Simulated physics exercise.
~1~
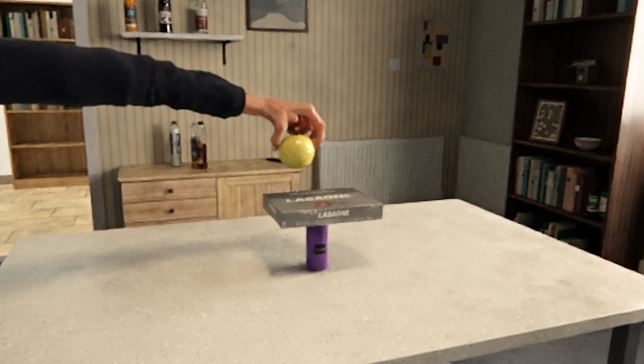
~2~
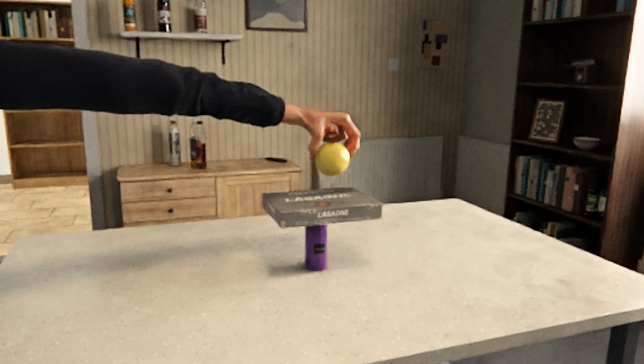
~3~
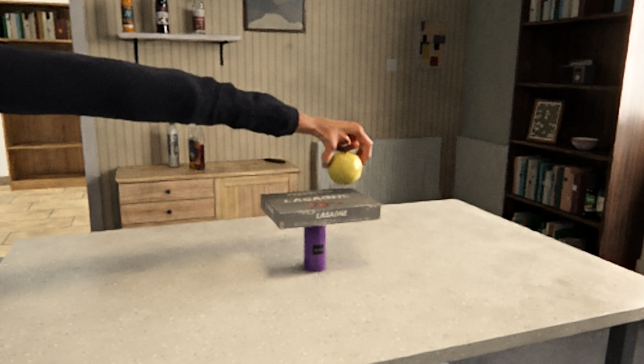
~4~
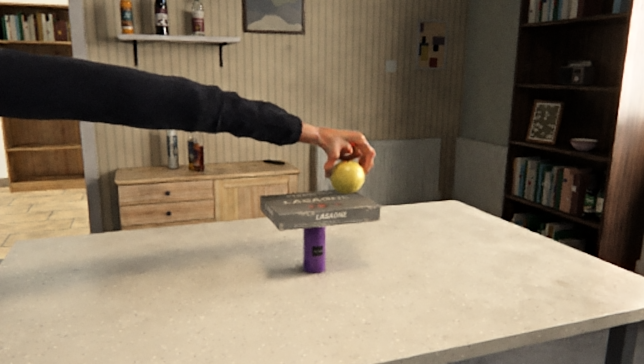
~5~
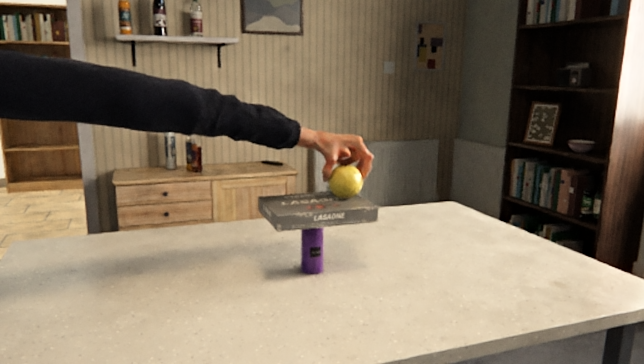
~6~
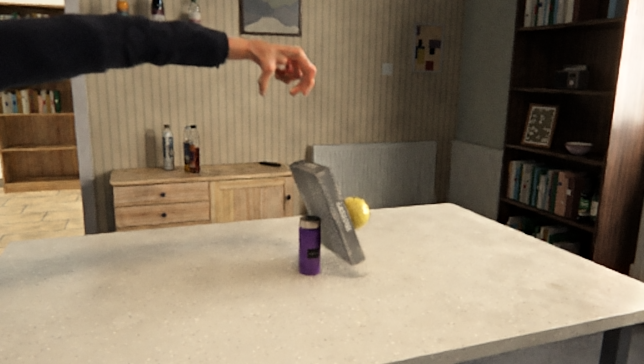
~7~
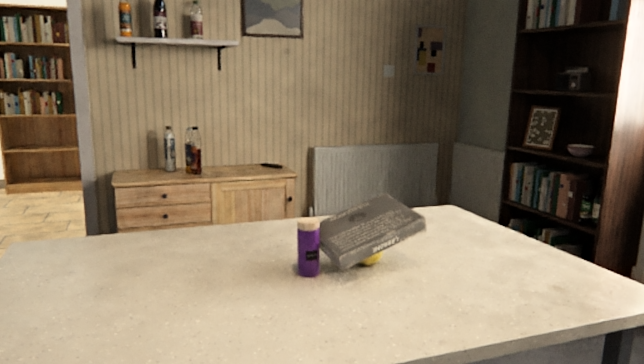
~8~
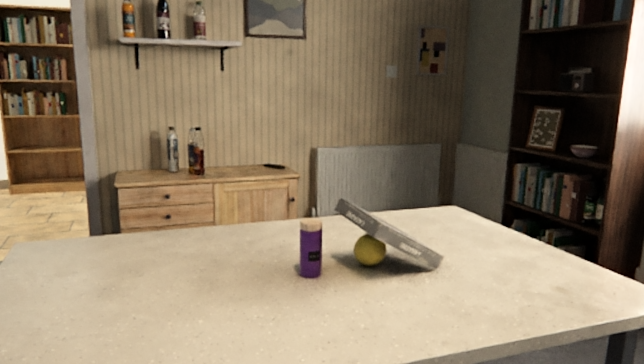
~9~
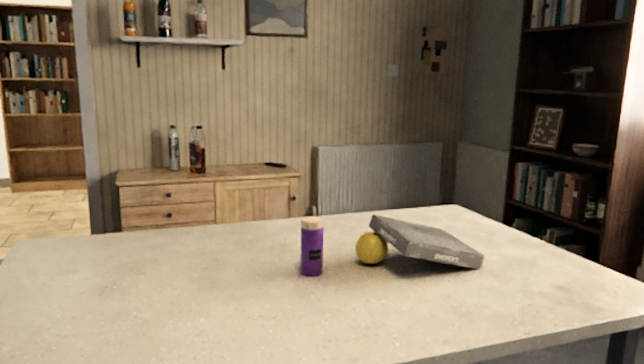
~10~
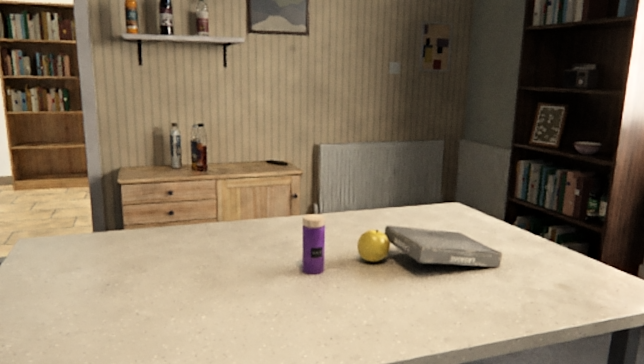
A grey packet lies balanced on top of an upright purple shaker on a pale table, in a room with bookshelves and a wooden sideboard, seen from across the tabletop by a slightly swaying camera. A dark-sleeved arm reaches in from the left, carries a yellow apple rightward and lowers it onto the packet's right side. The fingers let go and the hand draws back as the packet tips steeply to the right and the apple drops. The packet turns over, leans on the apple, then slides off to the right. The shaker still stands, with the apple and fallen packet beside it.
